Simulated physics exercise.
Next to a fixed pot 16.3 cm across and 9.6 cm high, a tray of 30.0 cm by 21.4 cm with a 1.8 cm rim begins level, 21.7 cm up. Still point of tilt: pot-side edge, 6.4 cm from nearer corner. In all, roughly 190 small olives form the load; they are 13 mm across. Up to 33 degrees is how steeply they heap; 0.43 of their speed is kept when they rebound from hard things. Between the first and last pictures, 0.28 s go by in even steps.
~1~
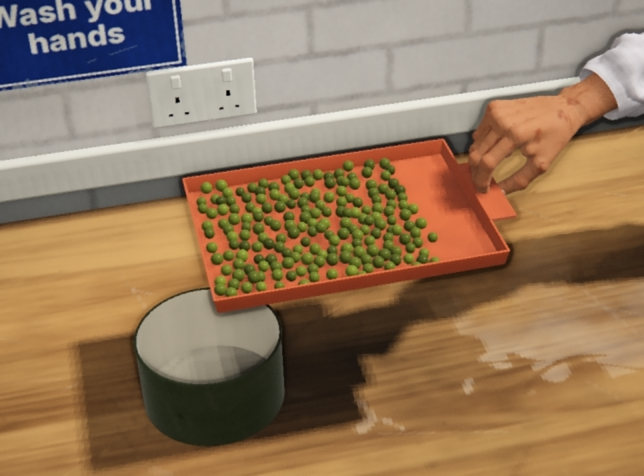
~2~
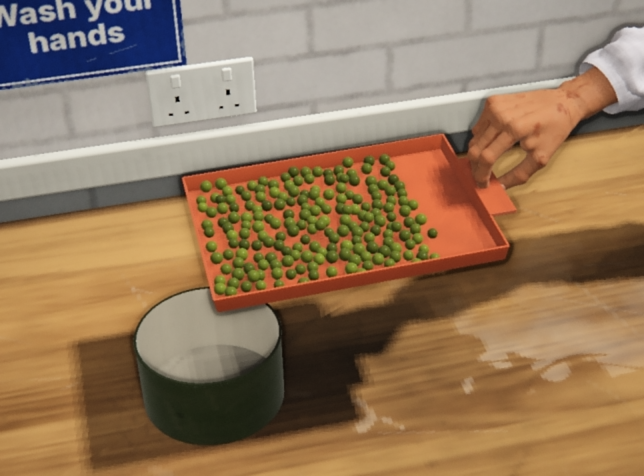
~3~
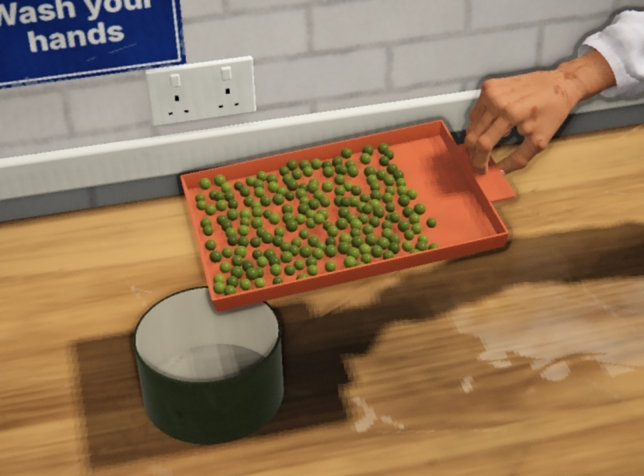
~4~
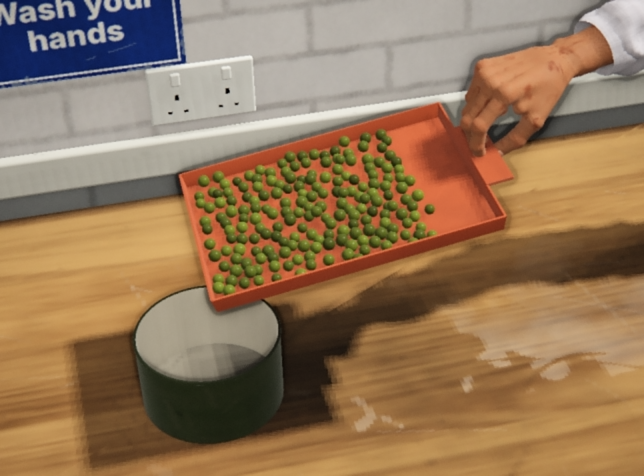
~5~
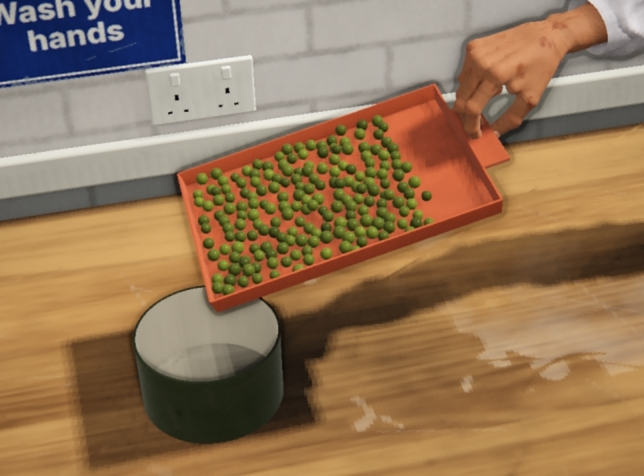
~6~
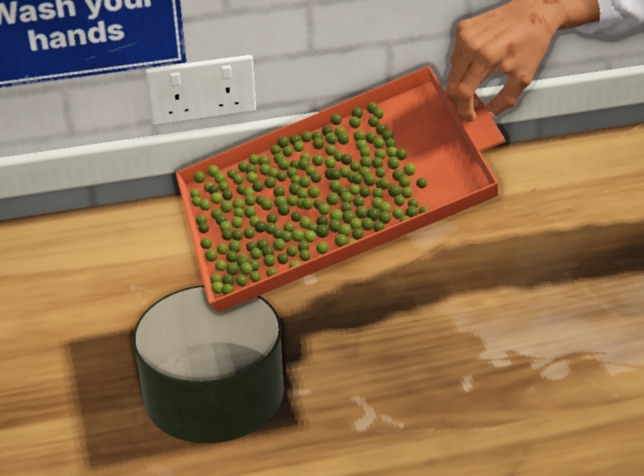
On a wooden counter below a hand-washing sign, a hand held an orange tray of small green olives beside a dark green pot, then steadily raised the tray's right end, slanting it down toward the left.
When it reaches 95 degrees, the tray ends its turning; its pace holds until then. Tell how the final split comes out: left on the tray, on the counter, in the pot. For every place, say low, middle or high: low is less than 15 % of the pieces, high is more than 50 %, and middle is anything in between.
Here is the split: Tray: Low; counter: High; pot: Middle.
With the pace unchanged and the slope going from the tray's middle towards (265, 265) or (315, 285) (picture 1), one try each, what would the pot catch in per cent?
That would be close to 5 per cent and then close to 0 per cent.
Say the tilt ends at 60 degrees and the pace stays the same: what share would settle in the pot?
Then about 0 per cent.
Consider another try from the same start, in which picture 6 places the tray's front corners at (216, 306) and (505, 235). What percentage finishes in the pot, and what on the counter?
The pot gets 0 and the counter 100.
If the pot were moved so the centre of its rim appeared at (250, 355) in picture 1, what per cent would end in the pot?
The share would be some 5 per cent.
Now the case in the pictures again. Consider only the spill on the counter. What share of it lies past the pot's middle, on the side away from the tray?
100 %.
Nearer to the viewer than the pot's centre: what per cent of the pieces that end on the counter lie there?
About 80 percent of the spill.
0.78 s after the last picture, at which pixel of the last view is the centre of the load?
Load centre est.: (201, 194) px.
Then, 0.47 s after the last picture, tilt 55 degrees; the tray holds 100 %, the pot 0 %.
Then, 0.78 s after the last picture, tilt 79 degrees; the tray holds 100 %, the pot 0 %.
Then, 1.19 s after the last picture, tilt 95 degrees; the tray holds 10 %, the pot 15 %.
In the end, tray 0 %, counter 75 %, pot 25 %.
